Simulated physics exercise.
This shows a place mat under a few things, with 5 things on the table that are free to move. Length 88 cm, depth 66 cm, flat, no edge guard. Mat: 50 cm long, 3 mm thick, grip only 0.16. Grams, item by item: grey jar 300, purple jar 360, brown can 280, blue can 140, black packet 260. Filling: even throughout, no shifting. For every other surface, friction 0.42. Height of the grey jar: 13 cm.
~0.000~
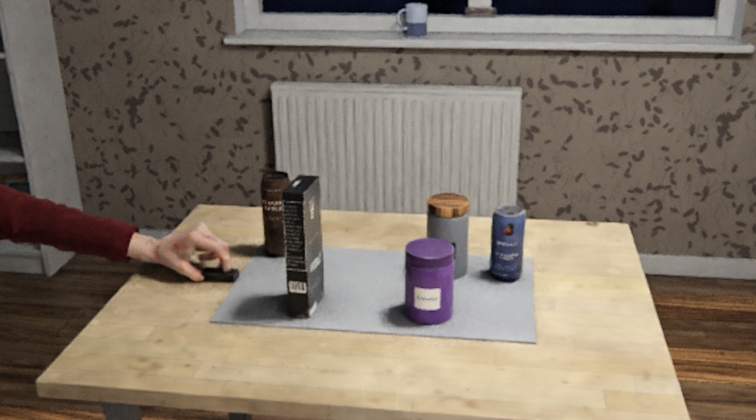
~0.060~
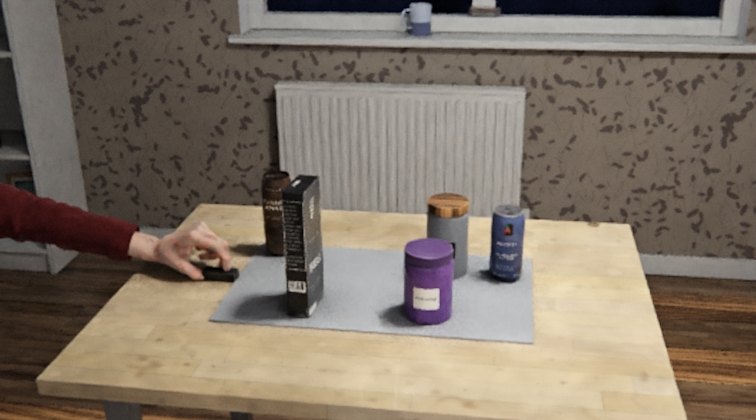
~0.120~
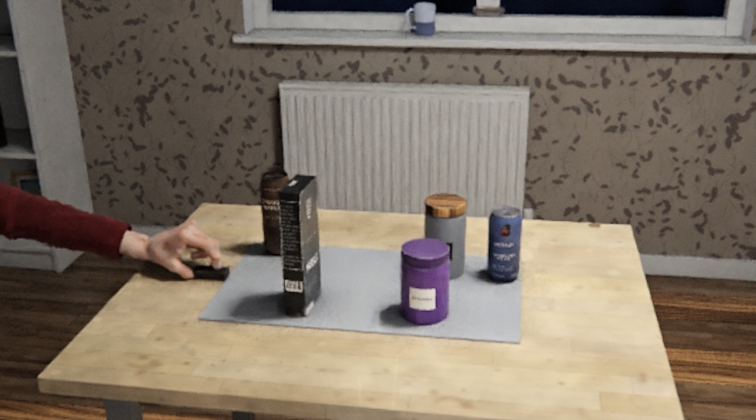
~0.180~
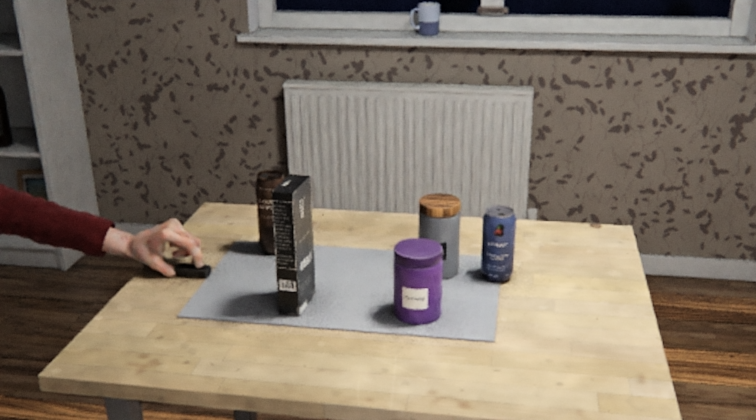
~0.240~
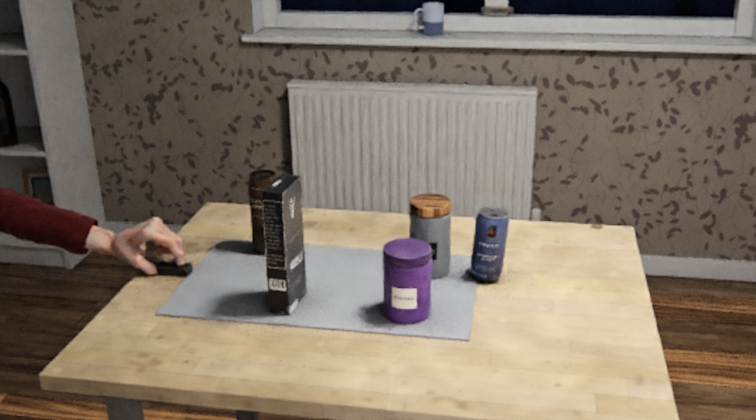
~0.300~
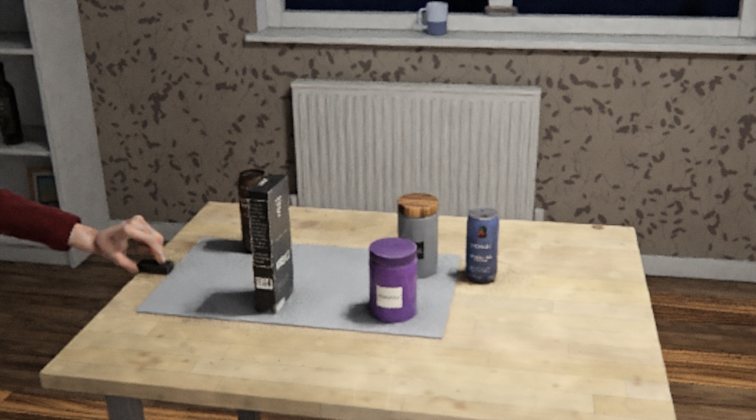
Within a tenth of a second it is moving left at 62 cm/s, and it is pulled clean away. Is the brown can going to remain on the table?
That one comes off.
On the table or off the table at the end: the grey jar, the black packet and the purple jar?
Grey jar: Goes out of bounds; black packet: Goes out of bounds; purple jar: Goes out of bounds.
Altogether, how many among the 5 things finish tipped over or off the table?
It comes to 4.
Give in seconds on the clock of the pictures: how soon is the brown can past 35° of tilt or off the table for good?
It happens at about 0.6 s.
By 0.60 s, 32 cm of pull; brown can 23 cm from its spot near (167, 206); black packet 22 cm from its spot; purple jar 23 cm from its spot.
By 1.00 s, 56 cm of pull; brown can and black packet now off the table; purple jar 47 cm from its spot; grey jar 47 cm from its spot.
By 1.40 s, 81 cm of pull; grey jar and purple jar now off the table; blue can 4 cm from its spot.
When it is over (2.1 s), off the table, grey jar, purple jar, brown can and black packet; blue can within 6 cm of the start.
